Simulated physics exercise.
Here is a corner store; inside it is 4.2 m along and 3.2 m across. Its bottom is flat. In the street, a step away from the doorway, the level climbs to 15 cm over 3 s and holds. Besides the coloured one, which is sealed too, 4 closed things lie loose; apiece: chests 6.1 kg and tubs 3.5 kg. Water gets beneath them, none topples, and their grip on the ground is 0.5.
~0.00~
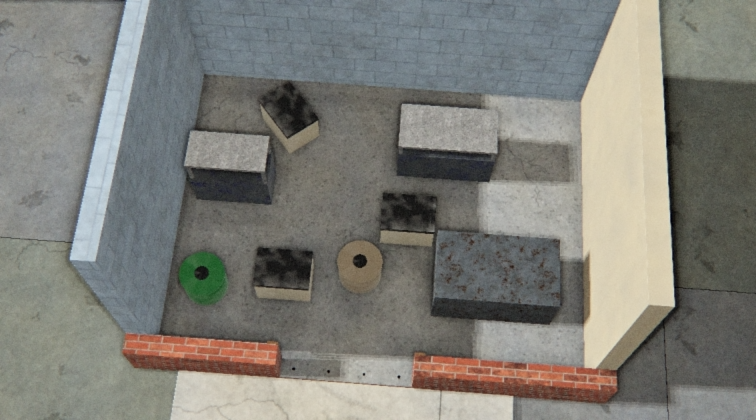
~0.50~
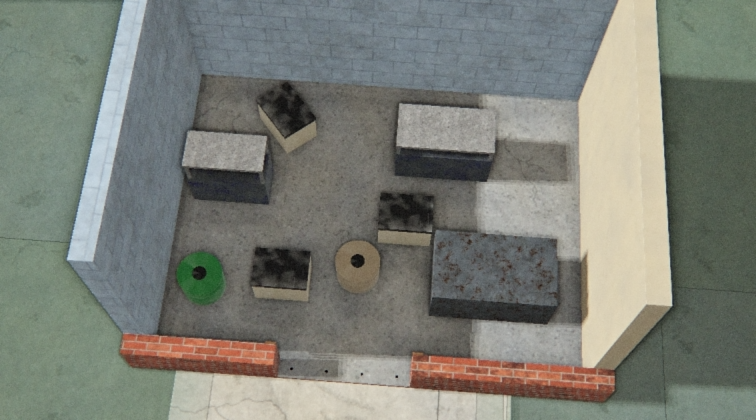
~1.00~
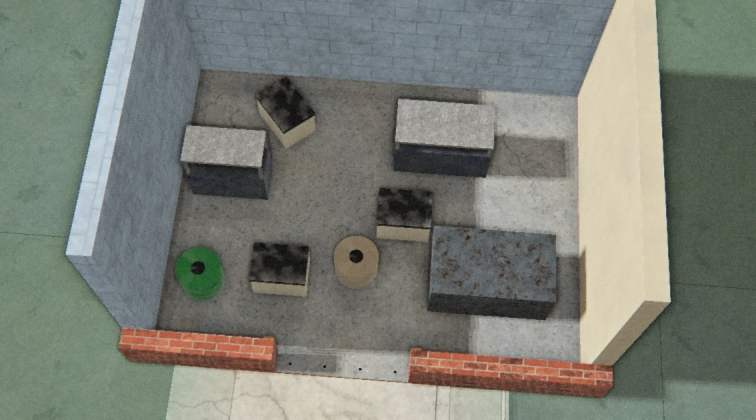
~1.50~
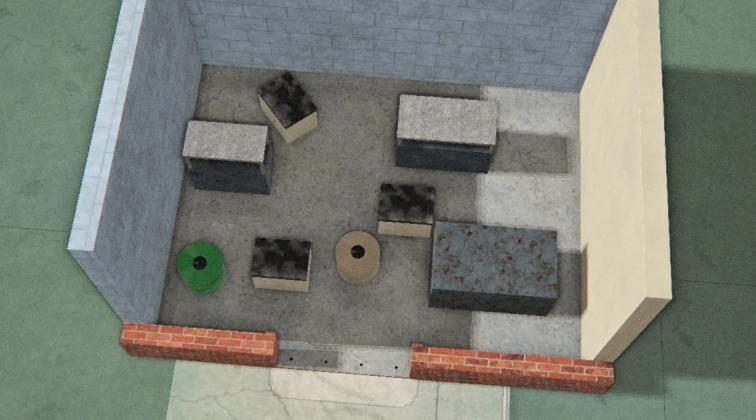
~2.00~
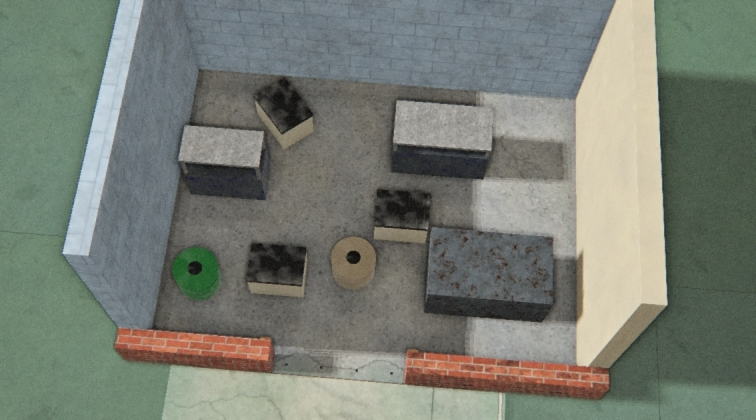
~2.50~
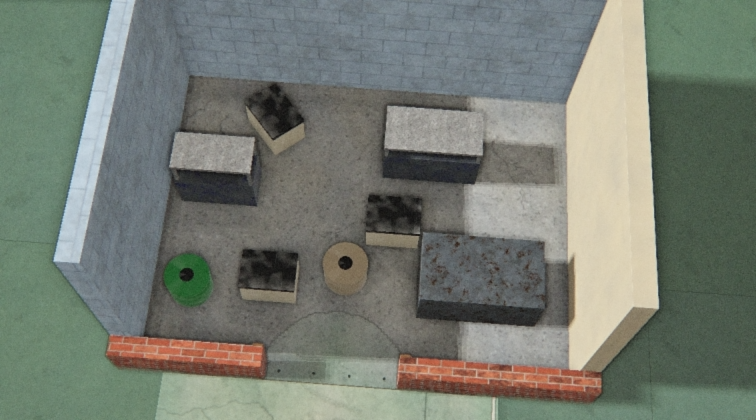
At the start, a green tub, a tan tub and several boxes stand on the dry floor of an open-topped store, with grey paving outside. The ground outside then turns green, and finally a thin, rounded sheet of water spreads in through the doorway while the objects stay put.
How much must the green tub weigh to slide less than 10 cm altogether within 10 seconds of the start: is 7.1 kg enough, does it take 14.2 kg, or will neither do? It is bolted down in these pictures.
For it, only the larger load is enough.
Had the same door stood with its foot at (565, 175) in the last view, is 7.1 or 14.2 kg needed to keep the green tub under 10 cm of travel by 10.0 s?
Then only the higher weight holds it.
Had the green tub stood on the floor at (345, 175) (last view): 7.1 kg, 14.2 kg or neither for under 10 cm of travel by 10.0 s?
Neither is enough.
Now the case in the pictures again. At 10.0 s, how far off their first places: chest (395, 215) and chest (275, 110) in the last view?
In turn: 150 cm, 20 cm.
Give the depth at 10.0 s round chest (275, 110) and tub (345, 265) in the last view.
Roughly 8 and 9 cm.
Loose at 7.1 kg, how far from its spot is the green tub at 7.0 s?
About 0 cm.
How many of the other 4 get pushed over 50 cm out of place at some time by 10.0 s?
I count 4.
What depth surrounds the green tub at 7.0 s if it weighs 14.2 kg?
About 3 cm.
After 3.5 s the green tub would be 0 cm from its start with 7.1 kg and 0 cm from its start with 14.2 kg; 0 cm of water round it then.
After 4.5 s the green tub would be 0 cm from its start with 7.1 kg and 0 cm from its start with 14.2 kg; 1 cm of water round it then.
After 7.0 s the green tub would be 1 cm from its start with 7.1 kg and 0 cm from its start with 14.2 kg; 3 cm of water round it then.
After 10.0 s the green tub would be 48 cm from its start with 7.1 kg and 0 cm from its start with 14.2 kg; 5 cm of water round it then.
